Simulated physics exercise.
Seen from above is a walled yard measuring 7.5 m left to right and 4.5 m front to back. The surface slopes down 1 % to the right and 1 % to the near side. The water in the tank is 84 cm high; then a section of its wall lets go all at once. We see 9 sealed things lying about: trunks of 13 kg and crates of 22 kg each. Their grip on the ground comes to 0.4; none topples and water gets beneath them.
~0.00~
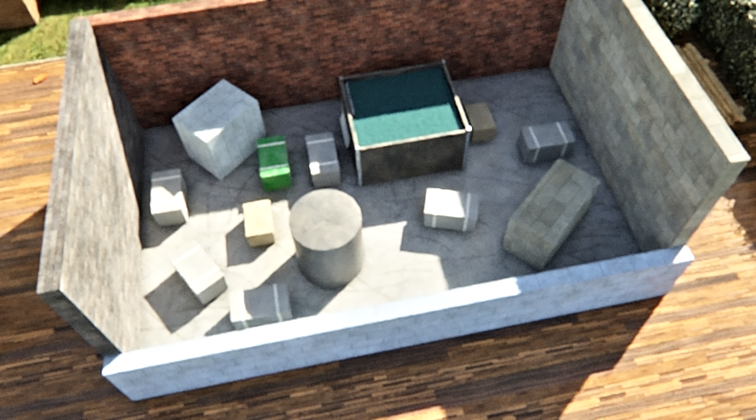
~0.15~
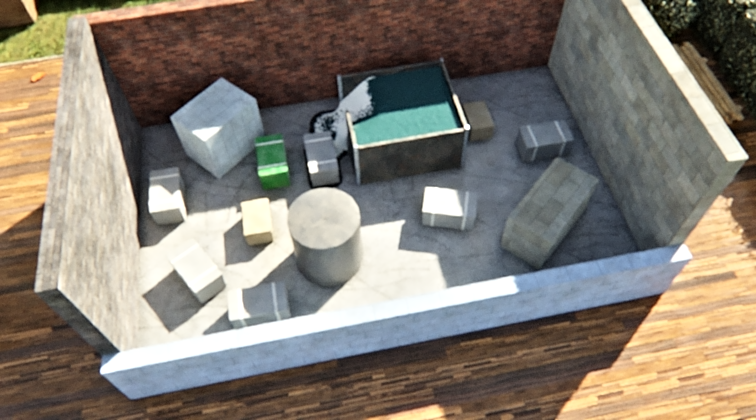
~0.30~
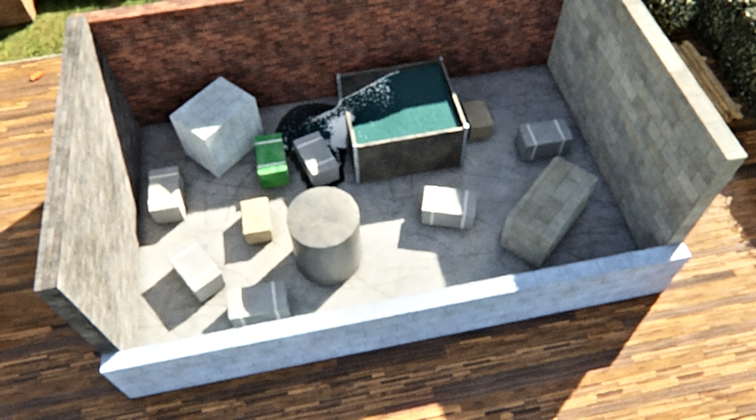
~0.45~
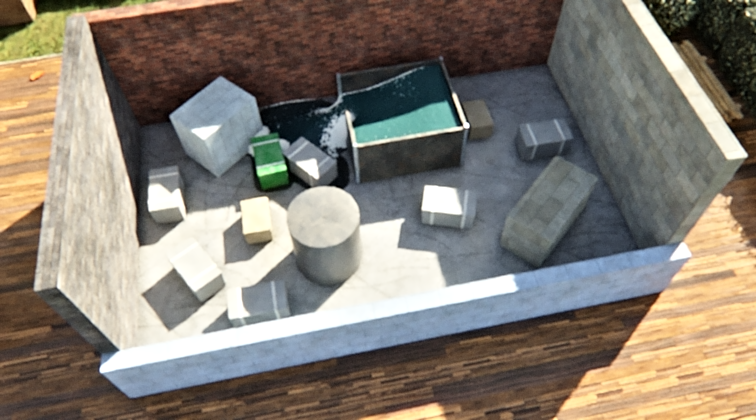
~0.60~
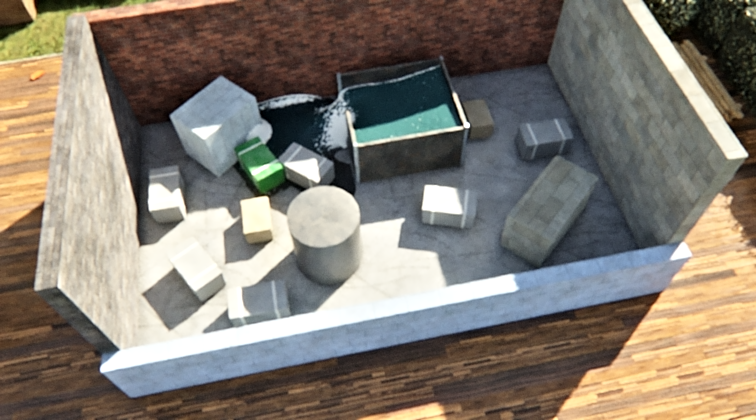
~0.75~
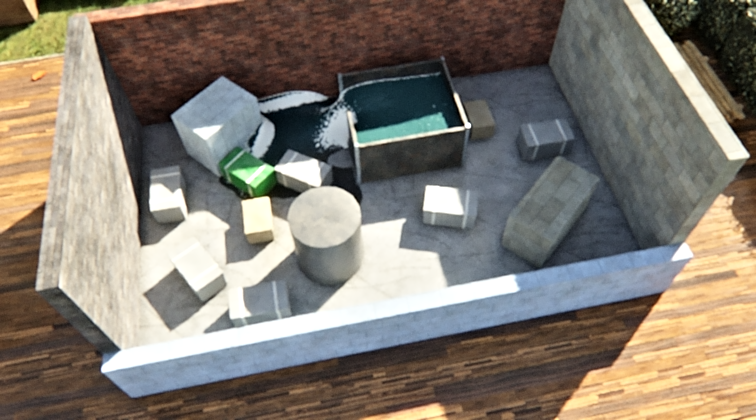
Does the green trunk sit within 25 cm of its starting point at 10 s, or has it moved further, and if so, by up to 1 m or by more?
I'm guessing it covers a long distance.
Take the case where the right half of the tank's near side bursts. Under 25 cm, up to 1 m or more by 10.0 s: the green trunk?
So the green trunk shifts partway.
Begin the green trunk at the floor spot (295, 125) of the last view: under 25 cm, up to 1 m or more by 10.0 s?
As it turns out, it is swept away.
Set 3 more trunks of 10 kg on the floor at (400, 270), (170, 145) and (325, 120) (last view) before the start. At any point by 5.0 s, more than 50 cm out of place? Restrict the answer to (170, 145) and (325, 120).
Beyond the mark, beyond the mark.
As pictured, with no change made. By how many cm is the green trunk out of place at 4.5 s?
It is about 250 cm out of place by then.
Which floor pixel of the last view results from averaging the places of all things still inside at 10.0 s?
They average out to somewhere around (432, 189).
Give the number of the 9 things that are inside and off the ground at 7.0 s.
Count: 4.
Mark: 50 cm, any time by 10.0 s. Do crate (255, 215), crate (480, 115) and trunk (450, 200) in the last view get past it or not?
Well, going one by one, it's too far, not that far and too far.
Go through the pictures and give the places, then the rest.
The green trunk at (272, 156) rests on the ground; 2.6 m2 under water; 0 of 9 have shifted, in the first picture.
The green trunk at (270, 154), on the bottom; 3.1 m2 under water; 0 of 9 have shifted, in the second picture.
The green trunk at (270, 153) rests on the ground; water covers 3.8 m2; 1 of 9 have shifted, in the third picture.
The green trunk at (268, 154), on the bottom, 3 cm from its start; 4.8 m2 under water; 1 of 9 have shifted, in the fourth picture.
The green trunk at (258, 157), on the bottom, 22 cm from its start; 5.5 m2 under water; 2 of 9 have shifted, in the fifth picture.
The green trunk at (246, 166), on the bottom, 47 cm from its start; 6.1 m2 under water; 2 of 9 have shifted, in the sixth picture.
After 2.0 s the green trunk is near (159, 260), 2.5 m from its start, afloat; 2 afloat.
After 4.5 s the green trunk is near (241, 286), 2.5 m from its start, afloat; 5 afloat.
After 7.0 s the green trunk is near (278, 254), 2.0 m from its start, afloat; 4 afloat.
After 10.0 s the green trunk is near (296, 278), 2.4 m from its start, afloat; 7 afloat.
